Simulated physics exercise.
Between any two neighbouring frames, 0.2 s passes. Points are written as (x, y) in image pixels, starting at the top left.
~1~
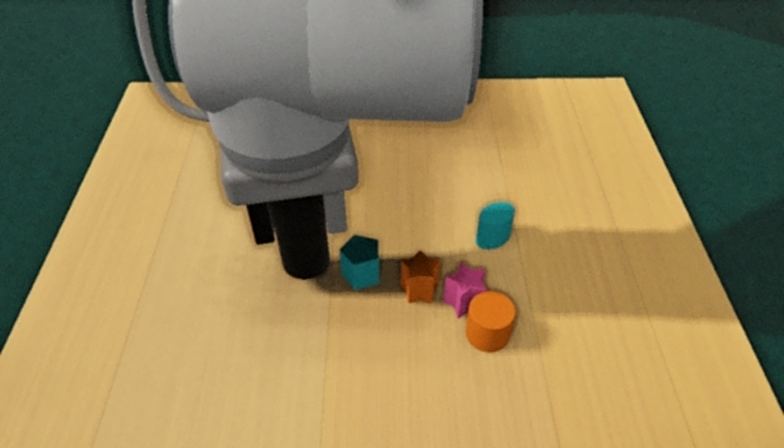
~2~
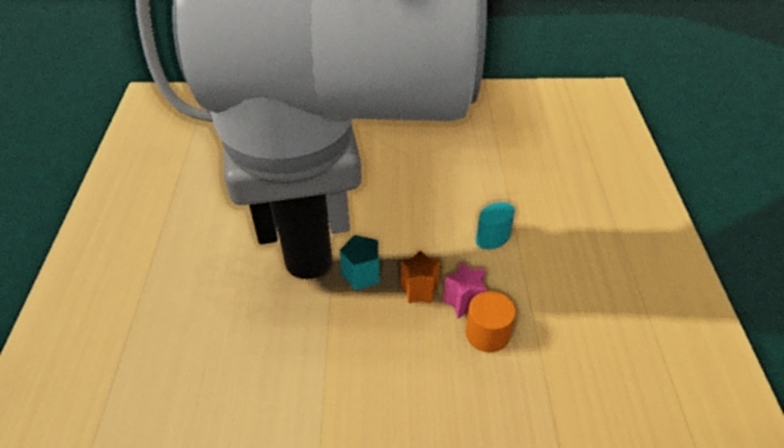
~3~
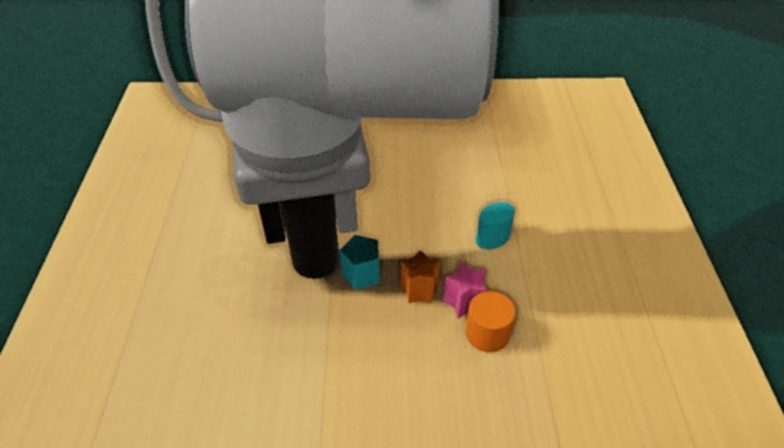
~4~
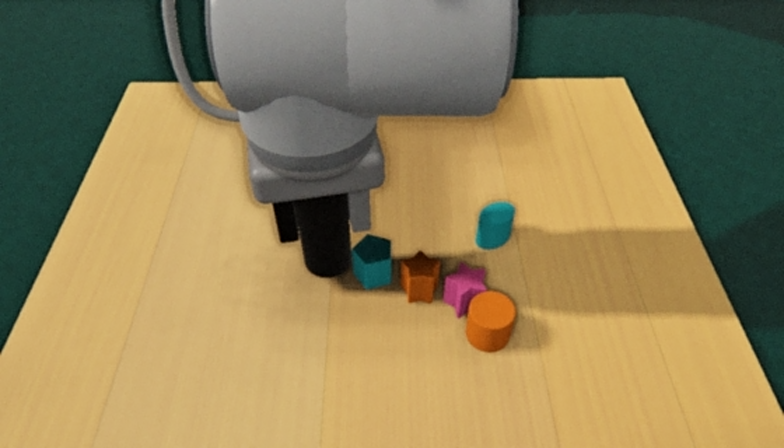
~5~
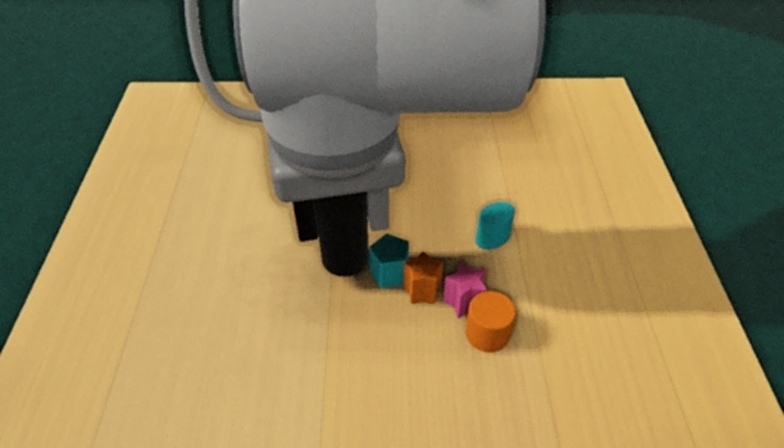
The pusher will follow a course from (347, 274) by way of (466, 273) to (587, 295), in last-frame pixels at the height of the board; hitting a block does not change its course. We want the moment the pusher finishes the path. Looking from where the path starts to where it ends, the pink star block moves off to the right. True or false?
That is true.
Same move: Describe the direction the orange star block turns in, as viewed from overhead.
From overhead, the rotation is clockwise.
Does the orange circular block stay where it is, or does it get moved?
Somewhere new.
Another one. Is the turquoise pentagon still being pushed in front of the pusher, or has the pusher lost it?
Answer: Slipped away.
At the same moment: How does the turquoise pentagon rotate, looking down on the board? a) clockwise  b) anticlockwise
(b)
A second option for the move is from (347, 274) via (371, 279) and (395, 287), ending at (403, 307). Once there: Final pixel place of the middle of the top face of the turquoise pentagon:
(428, 241)
On the path given first. One third of the way, pusher (428, 257); turquoise pentagon (467, 237); orange star block (454, 272), turned 70° clockwise; pink star block (481, 289), turned 15° anticlockwise; orange circular block (502, 318).
Two thirds of the way, pusher (512, 263); turquoise pentagon (542, 230), turned 30° anticlockwise; orange star block (516, 284), turned 115° clockwise; pink star block (526, 312), turned 30° clockwise; orange circular block (521, 345); turquoise oval (515, 204), turned 50° anticlockwise.
At the end, pusher (593, 280); turquoise pentagon (550, 227), turned 40° anticlockwise; orange star block (528, 285), turned 140° clockwise; pink star block (530, 315), turned 35° clockwise; orange circular block (521, 347); turquoise oval (515, 204), turned 50° anticlockwise.
